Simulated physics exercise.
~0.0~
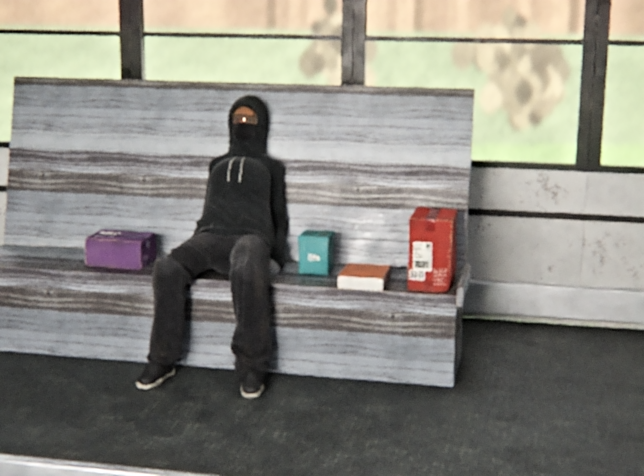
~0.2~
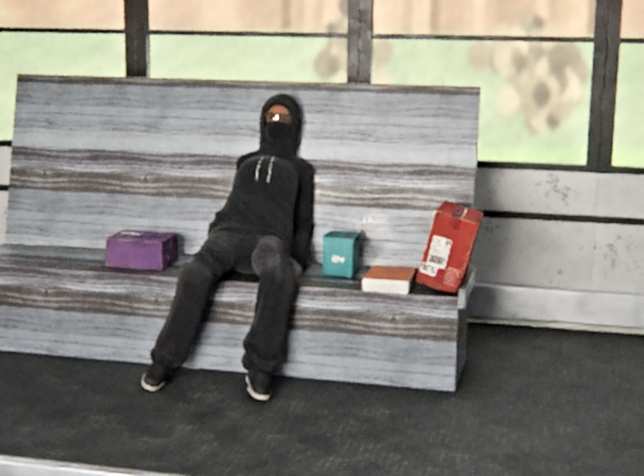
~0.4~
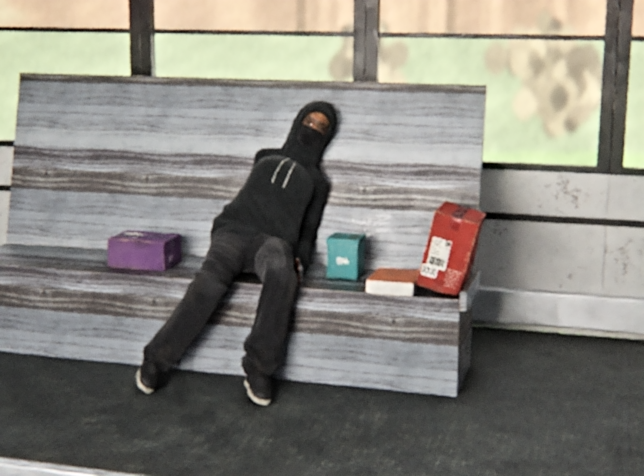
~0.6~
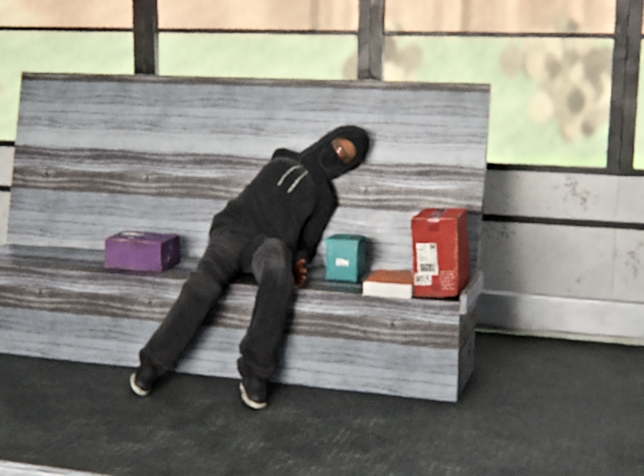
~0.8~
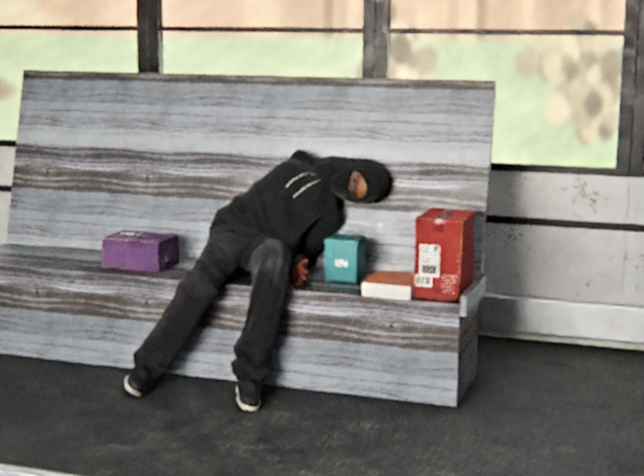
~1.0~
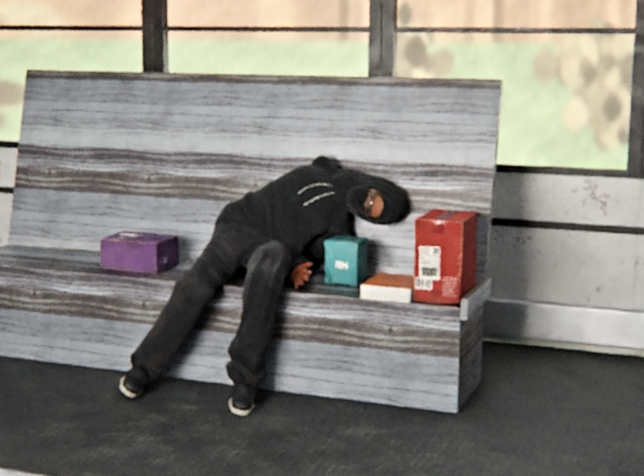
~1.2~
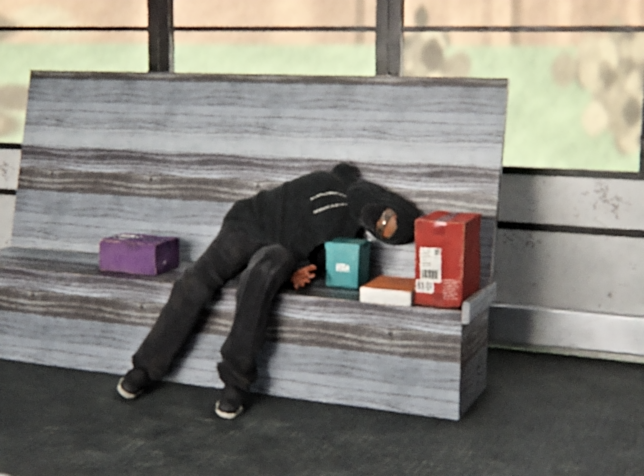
On a wooden bench, a sleeper slumps right beside a red box that tilts, then settles upright.
